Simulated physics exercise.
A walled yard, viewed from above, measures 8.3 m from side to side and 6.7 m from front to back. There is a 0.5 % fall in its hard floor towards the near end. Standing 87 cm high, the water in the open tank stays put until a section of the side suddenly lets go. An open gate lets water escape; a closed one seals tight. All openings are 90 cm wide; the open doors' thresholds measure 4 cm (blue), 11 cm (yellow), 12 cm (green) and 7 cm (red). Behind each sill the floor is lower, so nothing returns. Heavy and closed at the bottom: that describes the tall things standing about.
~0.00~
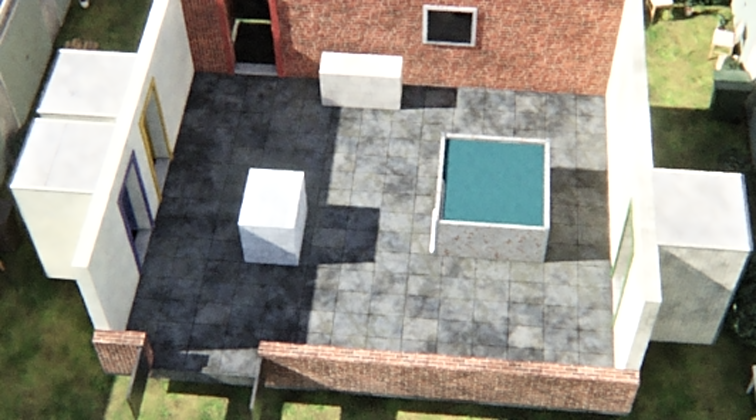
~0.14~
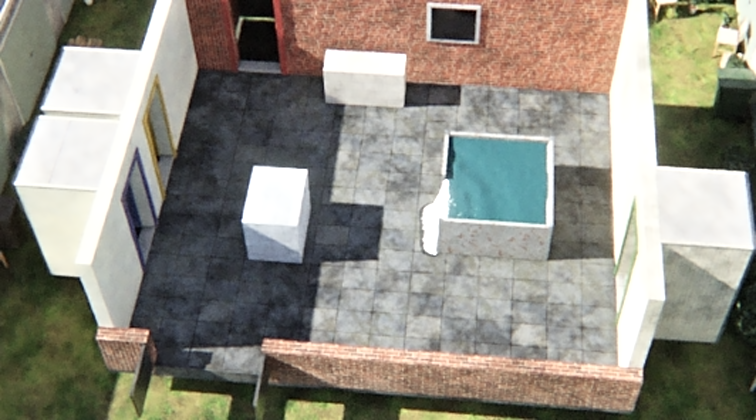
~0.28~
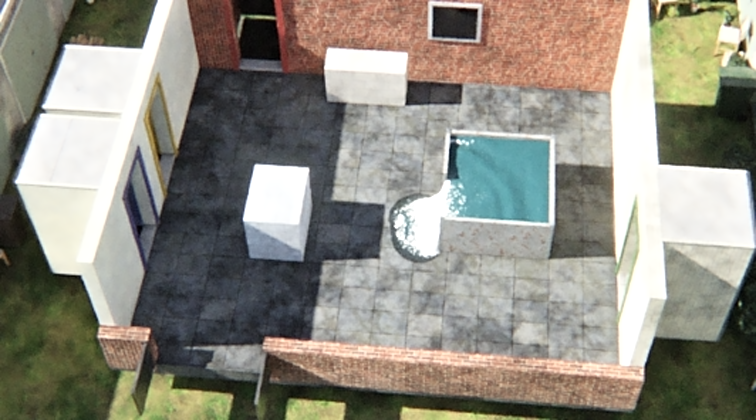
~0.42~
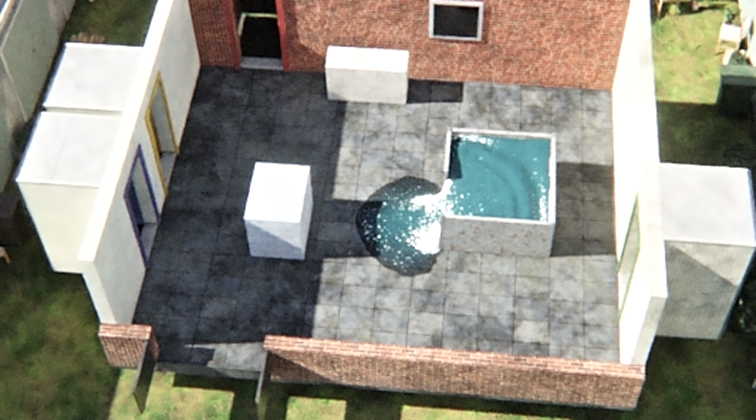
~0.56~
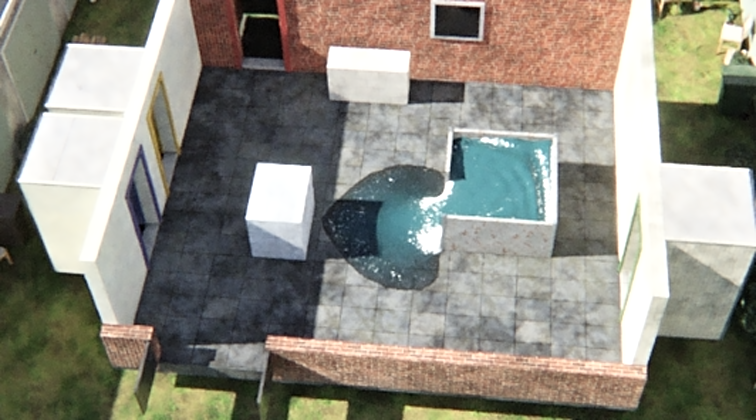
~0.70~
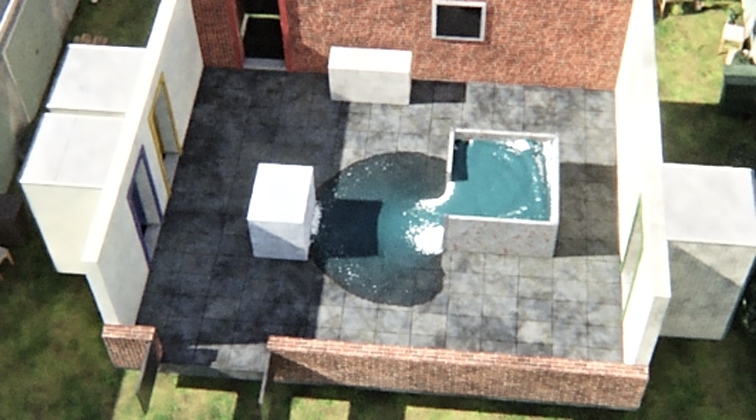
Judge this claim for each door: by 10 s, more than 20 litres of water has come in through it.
Verdicts: The blue door, true; the yellow door, false; the green door, false; the red door, true.
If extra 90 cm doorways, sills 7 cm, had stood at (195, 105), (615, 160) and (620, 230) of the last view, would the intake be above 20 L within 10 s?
Result in order - more than that, not enough, not enough.
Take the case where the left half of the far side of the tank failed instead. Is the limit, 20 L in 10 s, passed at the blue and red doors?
Result against the limit at blue: Limit held; result at red: Limit held.
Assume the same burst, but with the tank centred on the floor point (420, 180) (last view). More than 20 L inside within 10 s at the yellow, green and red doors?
Yellow gets more than that, green gets no more than that, red gets more than that.
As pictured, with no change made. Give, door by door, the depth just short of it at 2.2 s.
Depths in cm: Blue 0, yellow 5, green 0, red 0.
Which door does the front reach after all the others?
I'd say the green one.
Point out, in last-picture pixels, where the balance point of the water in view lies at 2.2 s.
Its balance point sits around (417, 215).
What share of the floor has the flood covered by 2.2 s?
Wet share: Near 40 percent.
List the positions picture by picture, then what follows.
The first picture shows still water, 87 cm deep, in the open tank at (493, 183).
In the second picture, the front is at (434, 254), 0.6 m from the gap at (442, 216); 0.3 m2 of floor is under water; 87 cm left at the back of the open tank.
In the third picture, the front is at (396, 210), 0.9 m from the gap at (444, 217); 1.0 m2 of floor is under water; 87 cm left at the back of the open tank.
In the fourth picture, water pours out at (445, 216) and has run 1.6 m, to (360, 216); typically 9 cm deep outside, 84 cm at the open tank's back.
In the fifth picture, the front is at (328, 225), 2.2 m from the gap at (446, 217); 4.2 m2 of floor is under water; 74 cm left at the back of the open tank.
In the sixth picture, the front is at a hidden place, 2.6 m from the gap at (448, 217); 6.3 m2 of floor is under water; 74 cm left at the back of the open tank.
After 1.4 s water covers 25 % of the floor and is deepest (46 cm) near (437, 232); blue door not reached, yellow door not reached, green door not reached, red door not reached.
After 2.2 s water covers 40 % of the floor and is deepest (35 cm) near (318, 232); blue door not reached, yellow door 5 cm at the sill, 0 L in, green door not reached, red door not reached.
After 3.5 s water covers 45 % of the floor and is deepest (25 cm) near (297, 361); blue door 2 cm at the sill, 0 L in, yellow door 8 cm at the sill, 1 L in, green door not reached, red door 17 cm at the sill, 16 L in.
After 6.0 s water covers 65 % of the floor and is deepest (15 cm) near (318, 232); blue door 9 cm at the sill, 7 L in, yellow door 8 cm at the sill, 1 L in, green door not reached, red door 10 cm at the sill, 78 L in.
After 10.0 s water covers 85 % of the floor and is deepest (10 cm) near (287, 360); blue door 9 cm at the sill, 57 L in, yellow door 6 cm at the sill, 1 L in, green door 3 cm at the sill, 0 L in, red door 6 cm at the sill, 88 L in.
